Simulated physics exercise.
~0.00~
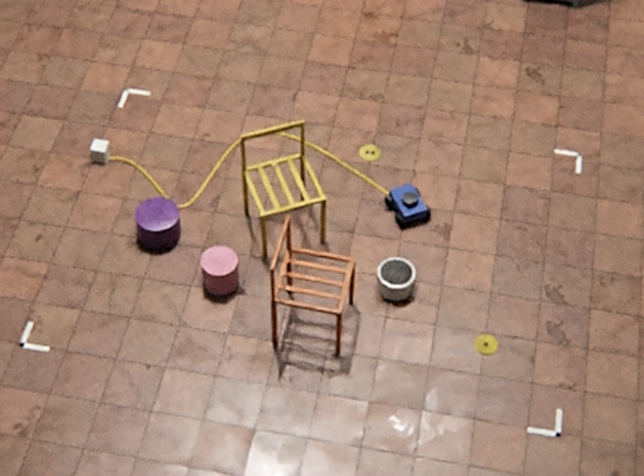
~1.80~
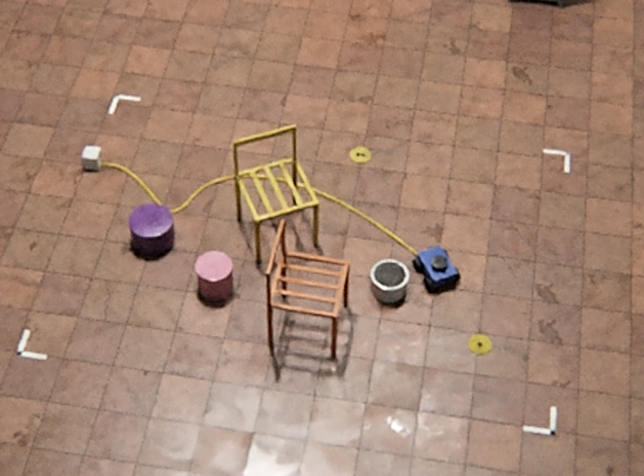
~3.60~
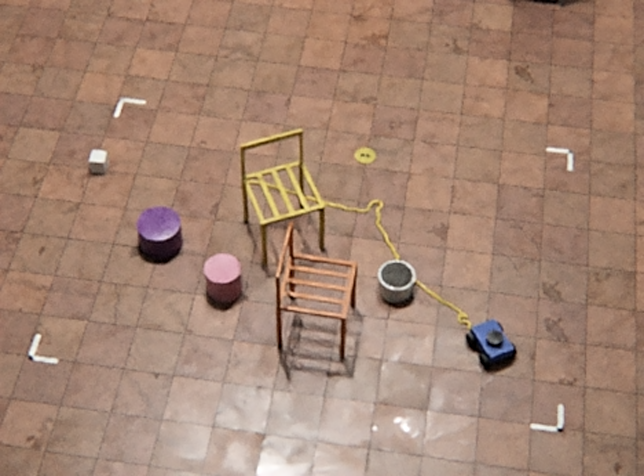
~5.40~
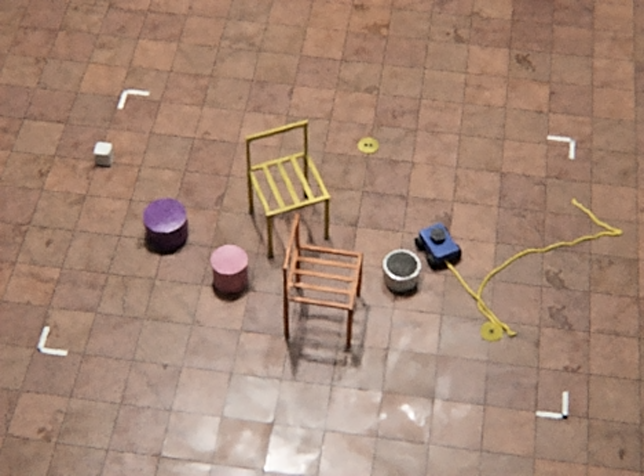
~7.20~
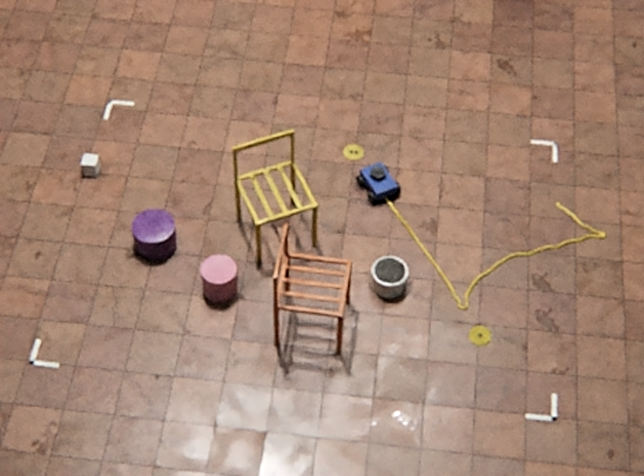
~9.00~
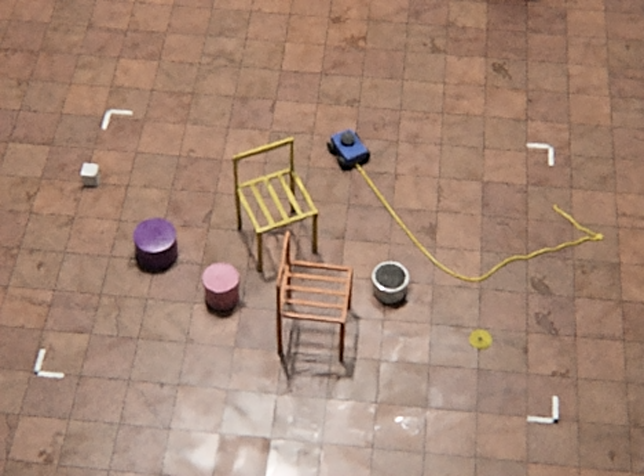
A small blue cart trailing a yellow cord rolled down and right past the white pot, pulling the cord's far end loose, then turned back up and left to stop beyond the yellow chair, while the chairs, pot, bucket and tub stayed put.
